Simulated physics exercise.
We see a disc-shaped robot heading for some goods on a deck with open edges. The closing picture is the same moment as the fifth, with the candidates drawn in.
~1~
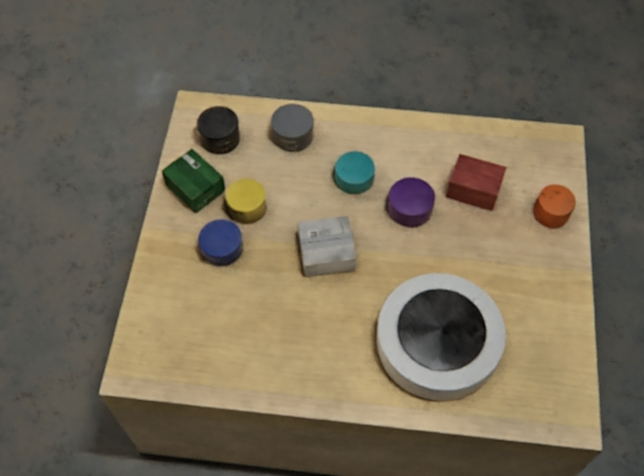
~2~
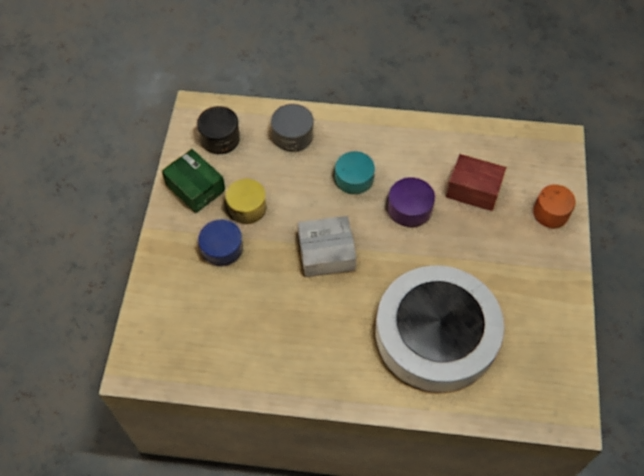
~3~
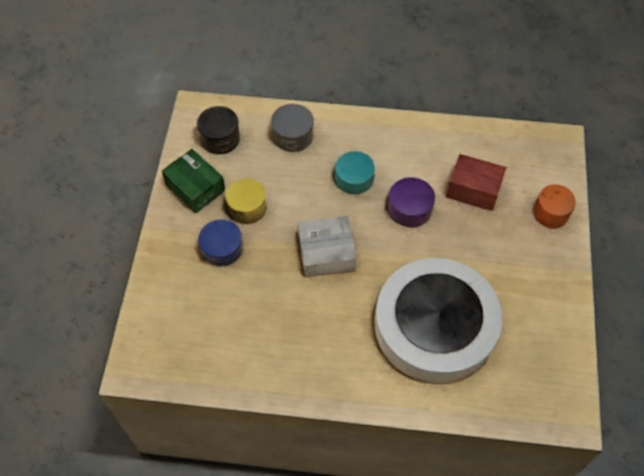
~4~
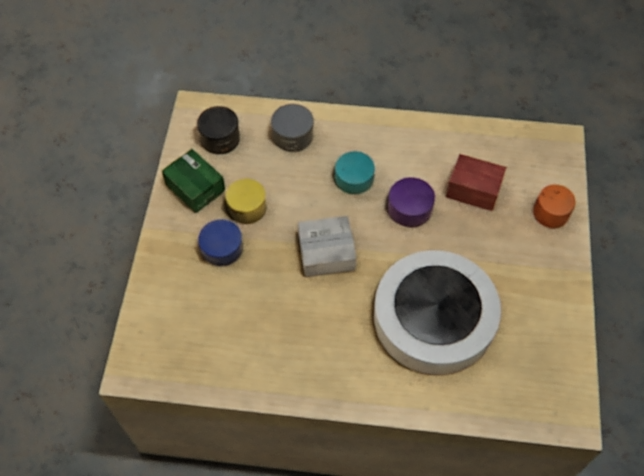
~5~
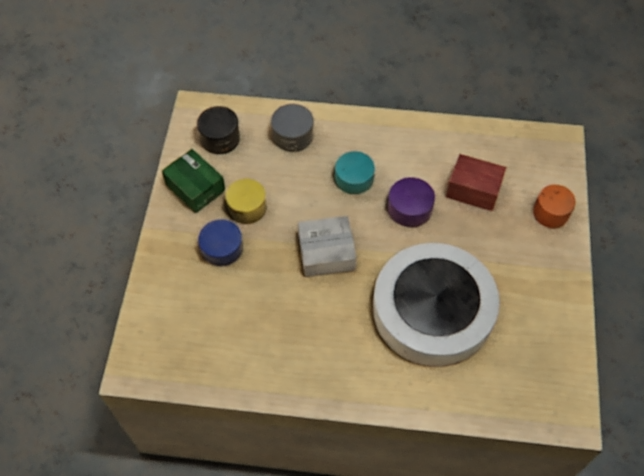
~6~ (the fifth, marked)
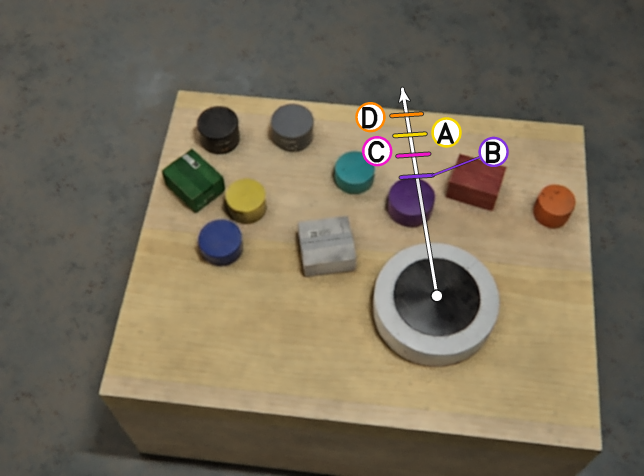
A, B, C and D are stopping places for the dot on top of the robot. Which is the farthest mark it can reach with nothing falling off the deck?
C is the last safe stop.
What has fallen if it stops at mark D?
The purple canister goes over.
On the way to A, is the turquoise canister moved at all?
By then, yes.
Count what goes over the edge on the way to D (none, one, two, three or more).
One.
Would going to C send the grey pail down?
By then, no.
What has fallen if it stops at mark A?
It is the purple canister.
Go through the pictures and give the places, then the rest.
In the first picture, robot (440, 335); turquoise canister (355, 173); grey pail (293, 128).
In the second picture, robot (439, 327); green parcel (194, 180).
In the third picture, robot (437, 319); blue pail (221, 243).
In the fourth picture, robot (436, 311); orange canister (554, 206).
In the fifth picture, robot (435, 303); yellow pail (247, 201); purple canister (411, 202); turquoise canister (355, 173).
On the copy, A at (410, 135); B at (417, 176); C at (413, 155); D at (407, 115); the arrow from (437, 296) to (402, 89); the white dot at (437, 296).
On C. First, robot (426, 249); purple canister (407, 184); orange canister (554, 207).
Then, robot (418, 199); purple canister (395, 139); red crate (480, 170).
Finally, robot (412, 164); purple canister (385, 109); red crate (486, 164); nothing has fallen.
By contrast, A drops the purple canister; B is safe but short; D drops the purple canister.
